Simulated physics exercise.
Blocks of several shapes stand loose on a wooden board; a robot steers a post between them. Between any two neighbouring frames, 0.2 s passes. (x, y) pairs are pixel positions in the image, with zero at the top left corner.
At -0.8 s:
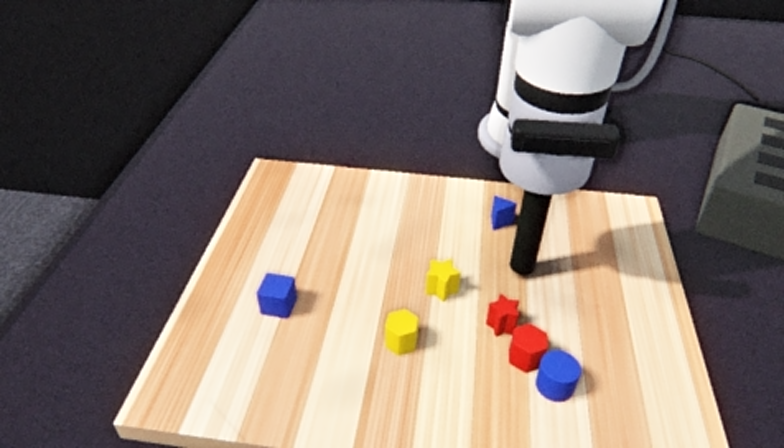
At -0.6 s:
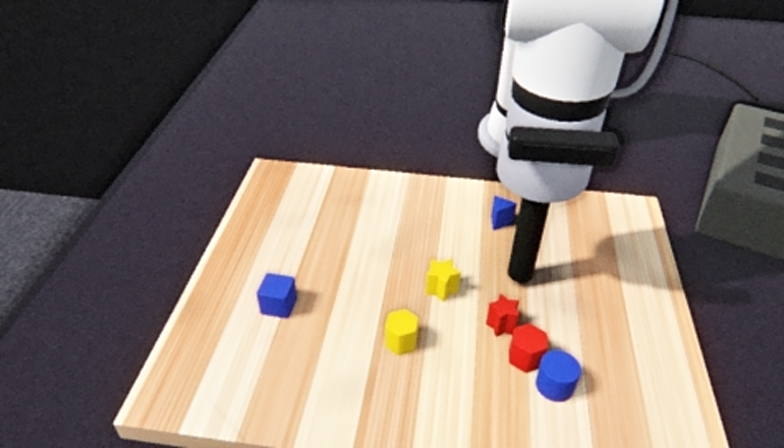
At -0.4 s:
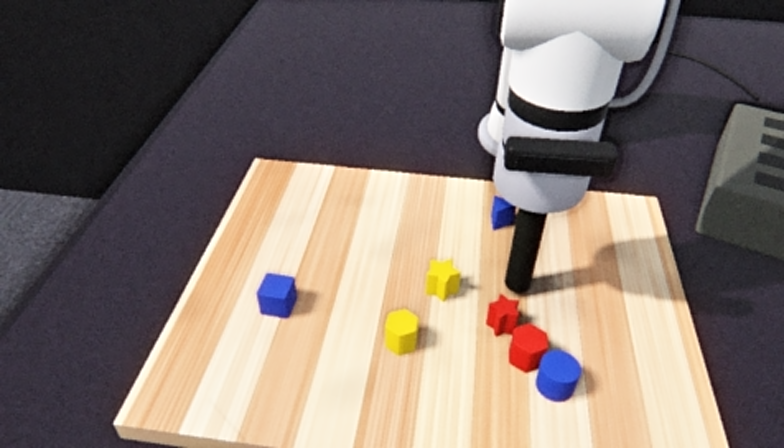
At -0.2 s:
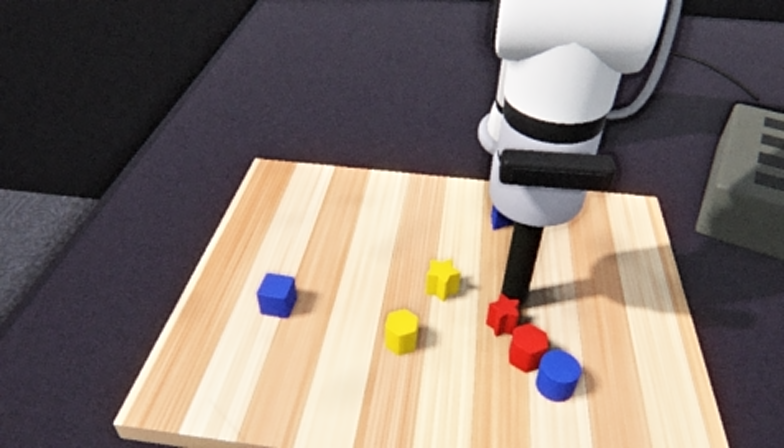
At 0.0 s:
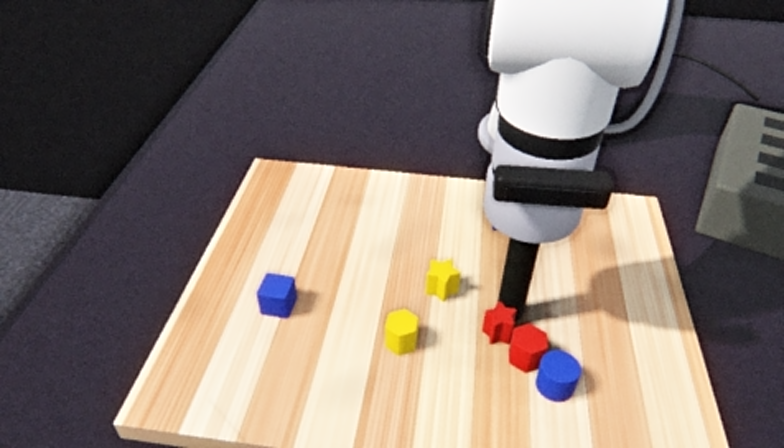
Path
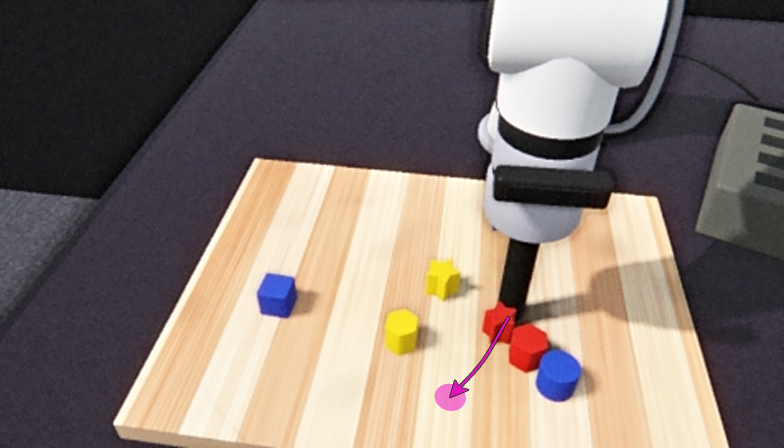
A white robot arm with a black post reaches down over a striped wooden board on a dark surface, seen from above at a steady angle. A blue cube sits at left, two yellow blocks near the middle, a blue triangular block behind, and a red star, red hexagon and blue cylinder at right. The post slides slowly toward the viewer and nudges the red star slightly forward and left.
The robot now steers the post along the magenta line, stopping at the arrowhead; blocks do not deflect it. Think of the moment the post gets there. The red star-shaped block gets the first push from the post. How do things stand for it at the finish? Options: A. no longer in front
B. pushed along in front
(B)
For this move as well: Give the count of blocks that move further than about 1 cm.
That makes 1 block.
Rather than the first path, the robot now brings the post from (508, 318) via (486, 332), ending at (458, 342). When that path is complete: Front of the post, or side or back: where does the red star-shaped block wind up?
It lies beside or behind the post.
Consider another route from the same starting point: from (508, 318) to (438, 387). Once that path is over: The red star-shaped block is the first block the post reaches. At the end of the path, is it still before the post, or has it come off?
I think the post keeps pushing the red star-shaped block along right to the end.
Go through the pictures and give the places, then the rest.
Lower end of the post at (522, 266), tops of blocks, red star-shaped block at (506, 305), red hexagonal block at (531, 338), in the first picture.
Post at (520, 274), blocks as before, in the second picture.
Post at (517, 284), blocks as before, in the third picture.
Post at (514, 296), blocks as before, in the fourth picture.
Post at (510, 311), red star-shaped block at (502, 313), red hexagonal block at (531, 338), in the fifth picture.
The drawn path runs from (508, 318) over (494, 344) and (475, 371) to (450, 397).
The first path, step by step. One third of the way, post at (495, 338); red star-shaped block at (486, 341).
Two thirds of the way, post at (475, 365); red star-shaped block at (465, 371).
At the end, post at (451, 391); red star-shaped block at (440, 399); red hexagonal block not moved.
